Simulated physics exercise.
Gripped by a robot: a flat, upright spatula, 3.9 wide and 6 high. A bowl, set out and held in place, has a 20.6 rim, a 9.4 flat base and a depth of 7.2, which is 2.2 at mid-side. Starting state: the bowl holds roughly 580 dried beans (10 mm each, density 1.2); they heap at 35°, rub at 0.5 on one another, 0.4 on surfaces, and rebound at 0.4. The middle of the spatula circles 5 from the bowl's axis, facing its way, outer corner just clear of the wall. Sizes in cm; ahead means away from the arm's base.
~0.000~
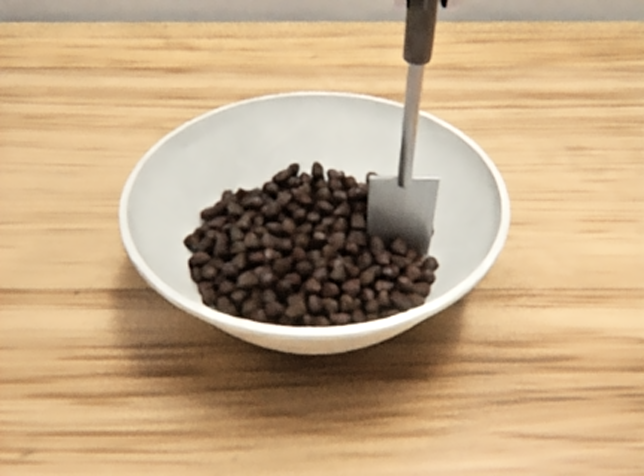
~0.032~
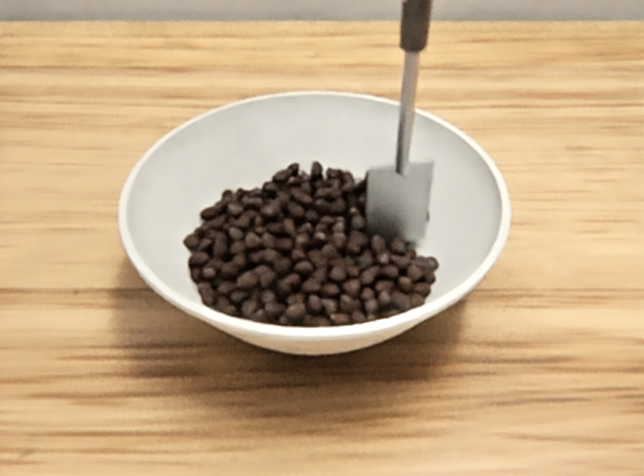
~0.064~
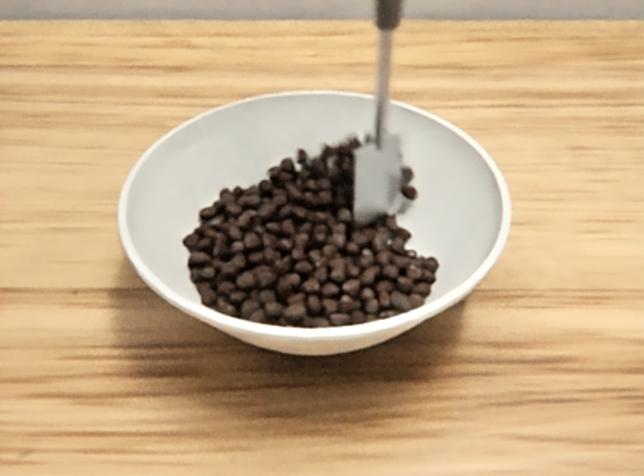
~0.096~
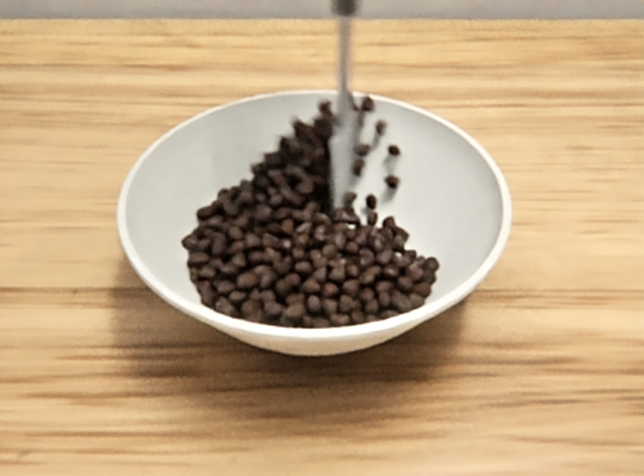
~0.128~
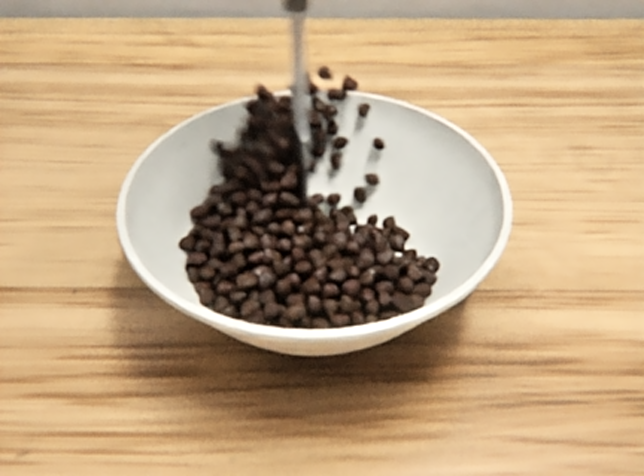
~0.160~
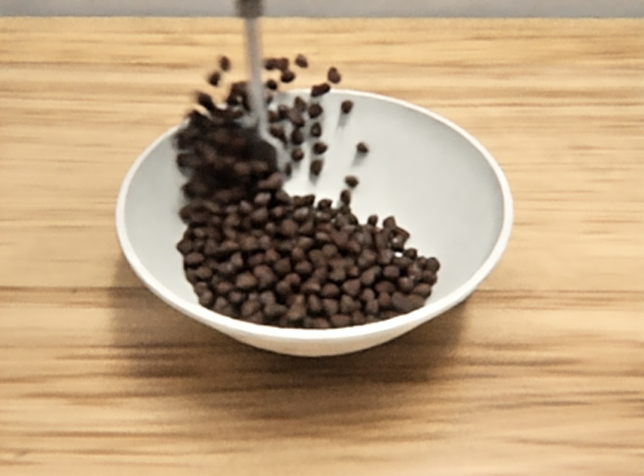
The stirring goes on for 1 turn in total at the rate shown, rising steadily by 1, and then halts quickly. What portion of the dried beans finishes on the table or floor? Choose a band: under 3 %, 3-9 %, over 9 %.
Band: Over 9 %.
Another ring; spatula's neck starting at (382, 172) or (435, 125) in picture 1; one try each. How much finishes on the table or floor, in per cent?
Near 5 per cent and near 0 per cent, in that order.
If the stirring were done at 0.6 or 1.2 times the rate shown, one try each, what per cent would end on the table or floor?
It would be about 5 and 25 percent respectively.
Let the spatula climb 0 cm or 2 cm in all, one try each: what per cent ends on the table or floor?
Try one: Around 20 %; try two: Around 10 %.
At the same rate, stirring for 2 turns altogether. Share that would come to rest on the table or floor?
25 %.
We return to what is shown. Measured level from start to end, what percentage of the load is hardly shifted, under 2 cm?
I'd put it at about 30 in a hundred.
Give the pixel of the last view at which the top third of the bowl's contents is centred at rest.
Close to (366, 216).
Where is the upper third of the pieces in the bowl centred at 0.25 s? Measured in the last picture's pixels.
Roughly at (229, 268).
After 0.25 s, 215° round, highest piece 10 above the table; 539 in the bowl, 1 on the table or floor, 36 in flight or on the tool.
After 0.34 s, 299° round, highest piece 11 above the table; 507 in the bowl, 28 on the table or floor, 41 in flight or on the tool.
After 0.58 s, 0° round, highest piece 7 above the table; 468 in the bowl, 108 on the table or floor.
After 1.28 s, 0° round, highest piece 6 above the table; 468 in the bowl, 108 on the table or floor.
At rest, 468 in the bowl, 108 on the table or floor. That is 19 % on the table or floor.
